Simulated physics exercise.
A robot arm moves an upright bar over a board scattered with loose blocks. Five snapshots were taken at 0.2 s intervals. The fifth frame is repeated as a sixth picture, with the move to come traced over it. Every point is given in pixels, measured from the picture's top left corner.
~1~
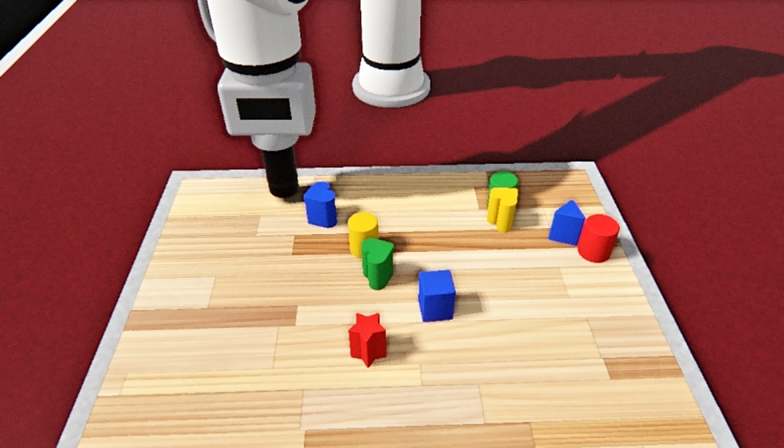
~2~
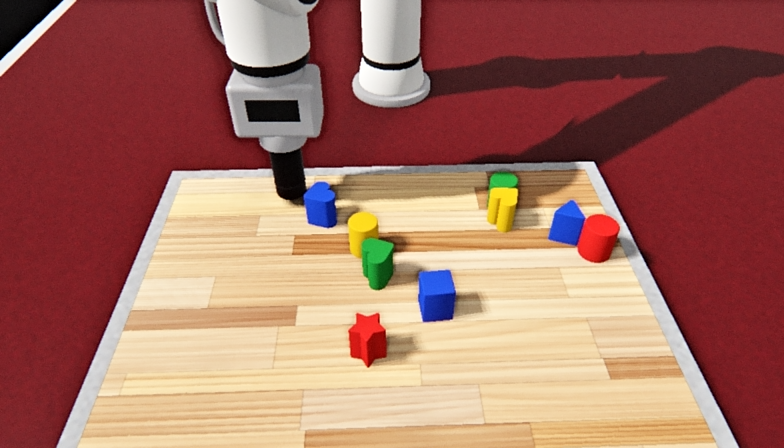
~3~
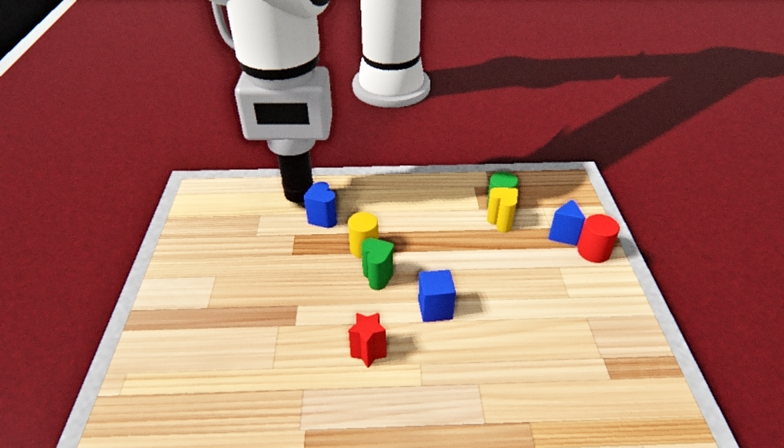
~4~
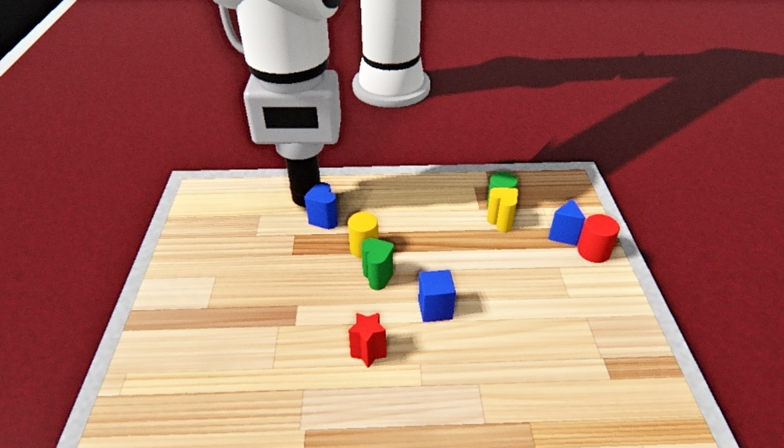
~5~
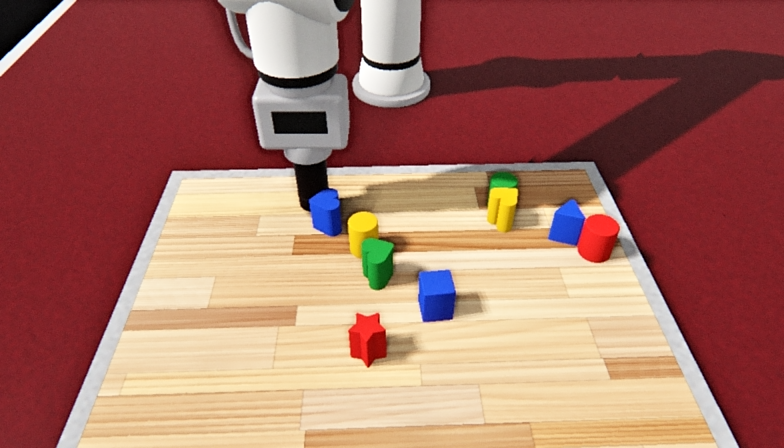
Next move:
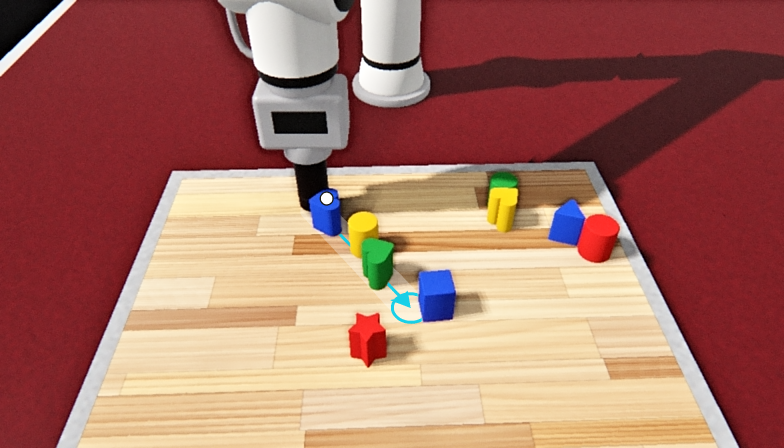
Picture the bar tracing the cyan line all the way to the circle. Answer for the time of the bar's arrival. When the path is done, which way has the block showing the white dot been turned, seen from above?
It turns round clockwise.
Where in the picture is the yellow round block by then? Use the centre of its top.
It sits at (419, 245).
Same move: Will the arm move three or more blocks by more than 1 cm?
It seems so.
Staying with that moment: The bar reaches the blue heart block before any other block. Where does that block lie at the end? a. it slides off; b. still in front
My pick is a.
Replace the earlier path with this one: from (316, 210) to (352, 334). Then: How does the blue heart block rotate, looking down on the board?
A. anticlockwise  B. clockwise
The correct letter is A.
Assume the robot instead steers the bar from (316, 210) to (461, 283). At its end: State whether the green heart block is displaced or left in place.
The answer is that it is displaced.
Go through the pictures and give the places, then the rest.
Bar's lower end at (284, 190); blue heart block at (320, 192); yellow round block at (363, 221); green heart block at (377, 249); blue square at (437, 281), in the first picture.
Bar at (292, 192); blocks still, in the second picture.
Bar at (299, 194); blocks still, in the third picture.
Bar at (307, 198); blue heart block at (321, 193), in the fourth picture.
Bar at (315, 203); blue heart block at (327, 199); yellow round block at (363, 221); green heart block at (377, 249); blue square at (437, 281), in the fifth picture.
Drawn move, from (316, 210) to (411, 308); the dot is on the blue heart block.
What follows on the original path. One third of the way, bar at (344, 232); blue heart block at (354, 230), turned 20° clockwise; yellow round block at (382, 230).
Two thirds of the way, bar at (376, 264); blue heart block at (368, 266), turned 60° clockwise; yellow round block at (409, 242); green heart block at (395, 277), turned 85° anticlockwise.
At the end, bar at (411, 300); blue heart block at (368, 279), turned 100° clockwise; yellow round block at (419, 245); green heart block at (409, 306), turned 95° anticlockwise; blue square at (451, 288).
